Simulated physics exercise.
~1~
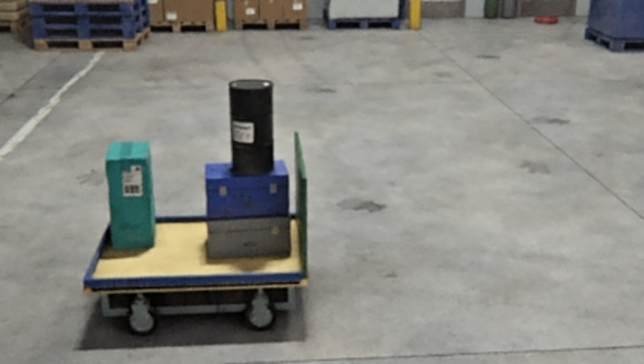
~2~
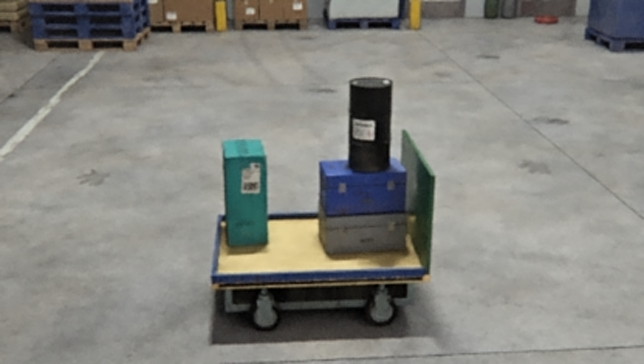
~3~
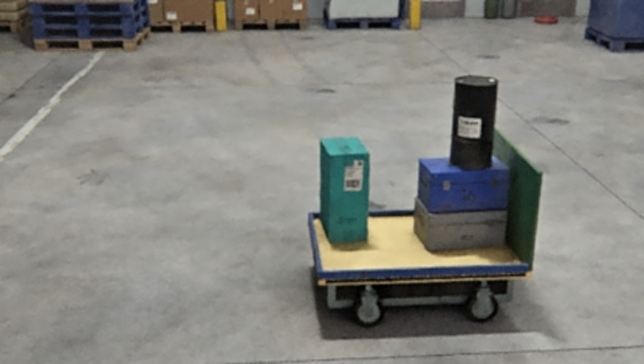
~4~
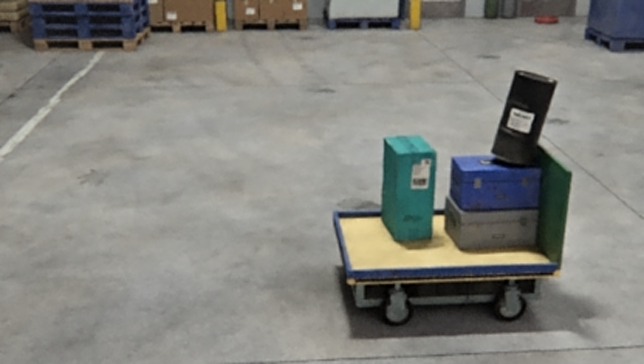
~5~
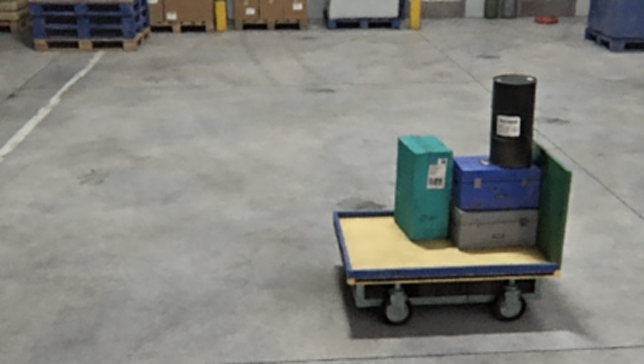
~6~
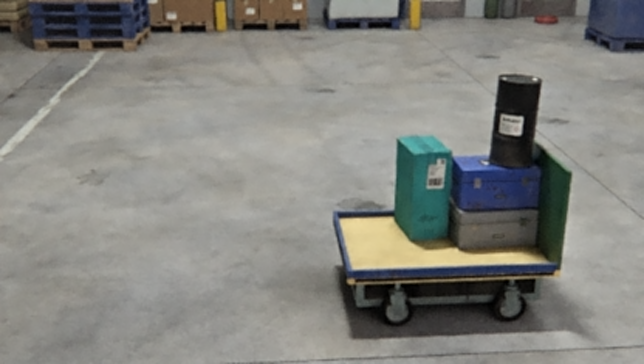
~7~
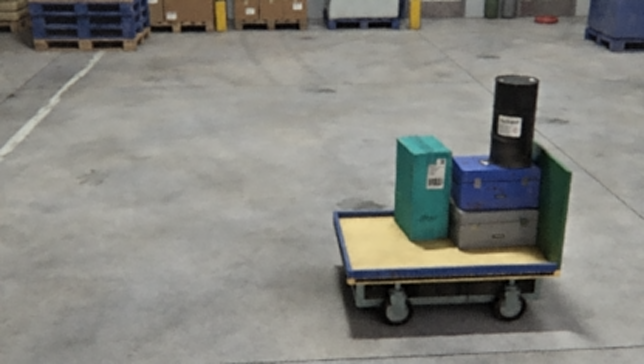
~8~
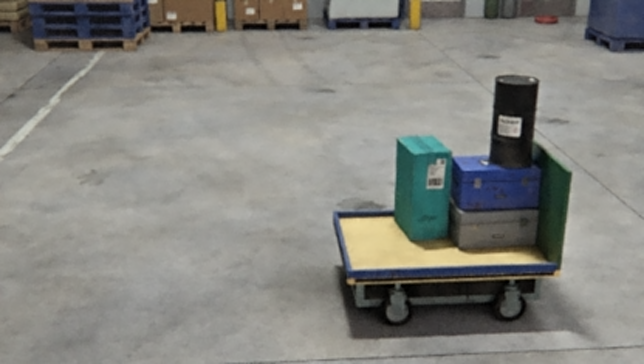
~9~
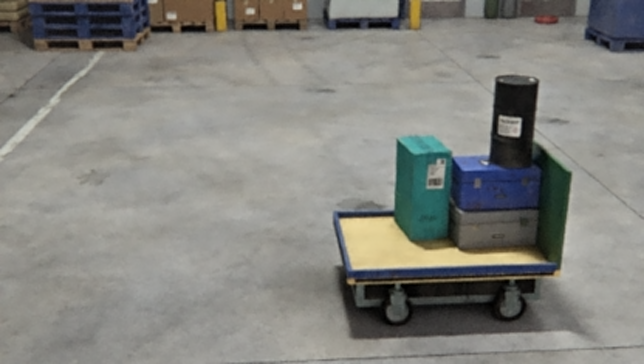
In the video, a flat cart carrying a turquoise box, a grey toolbox beneath a blue one, and a black canister on top rolls right across a warehouse floor and stops. The canister tips toward the front board, then settles upright, while the turquoise box slides up beside the still-stacked toolboxes.
